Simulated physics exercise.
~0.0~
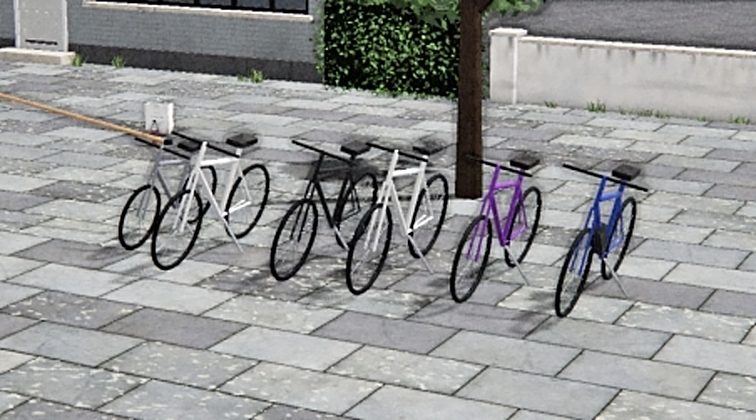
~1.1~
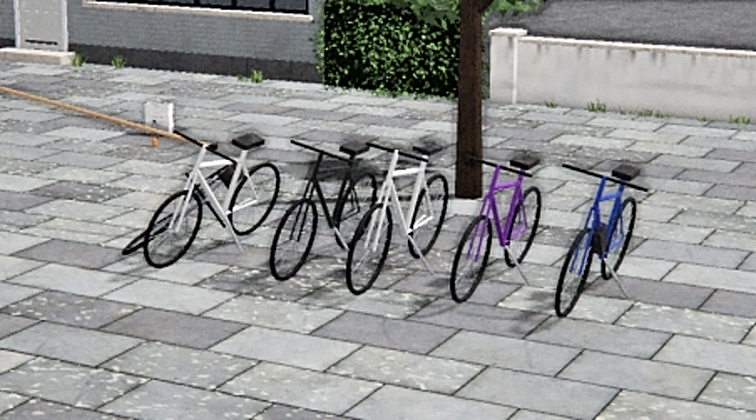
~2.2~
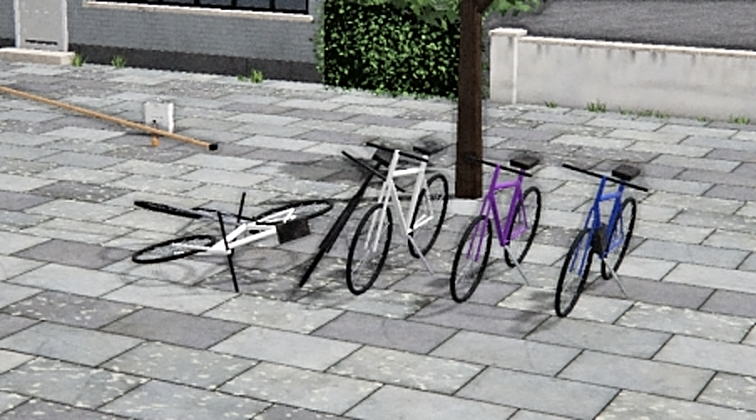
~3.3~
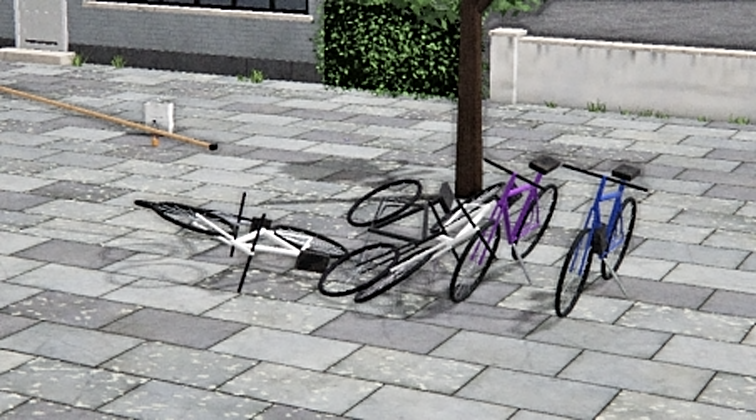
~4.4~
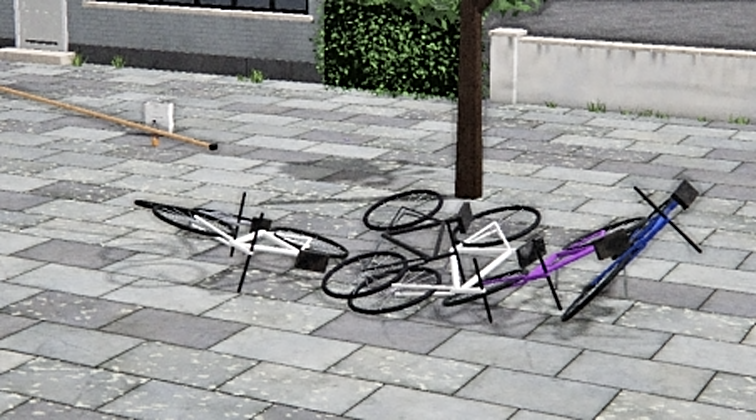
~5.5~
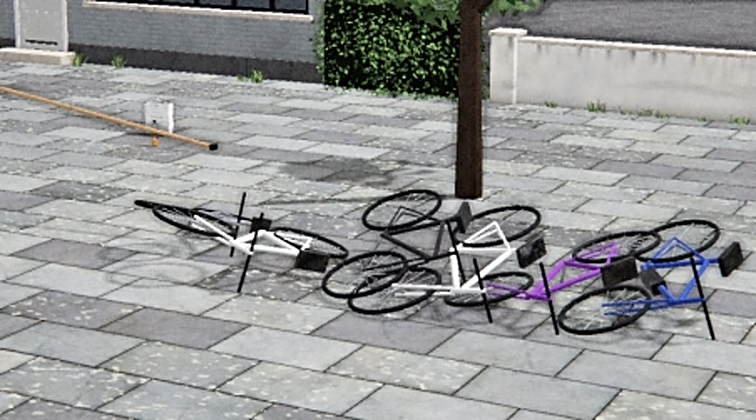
A long orange pole slides in from the left and shoves the first white bicycle in a row of six parked on grey paving near a tree. The bicycle tilts to the right, then drops flat on the slabs as the dark one beside it starts to keel over. That one goes down and takes the next white bicycle with it, while the purple one begins to lean. Purple then topples against blue, which tips in its turn. By the close the whole row is sprawled across the paving, wheels and handlebars overlapping, with the pole lying still behind.
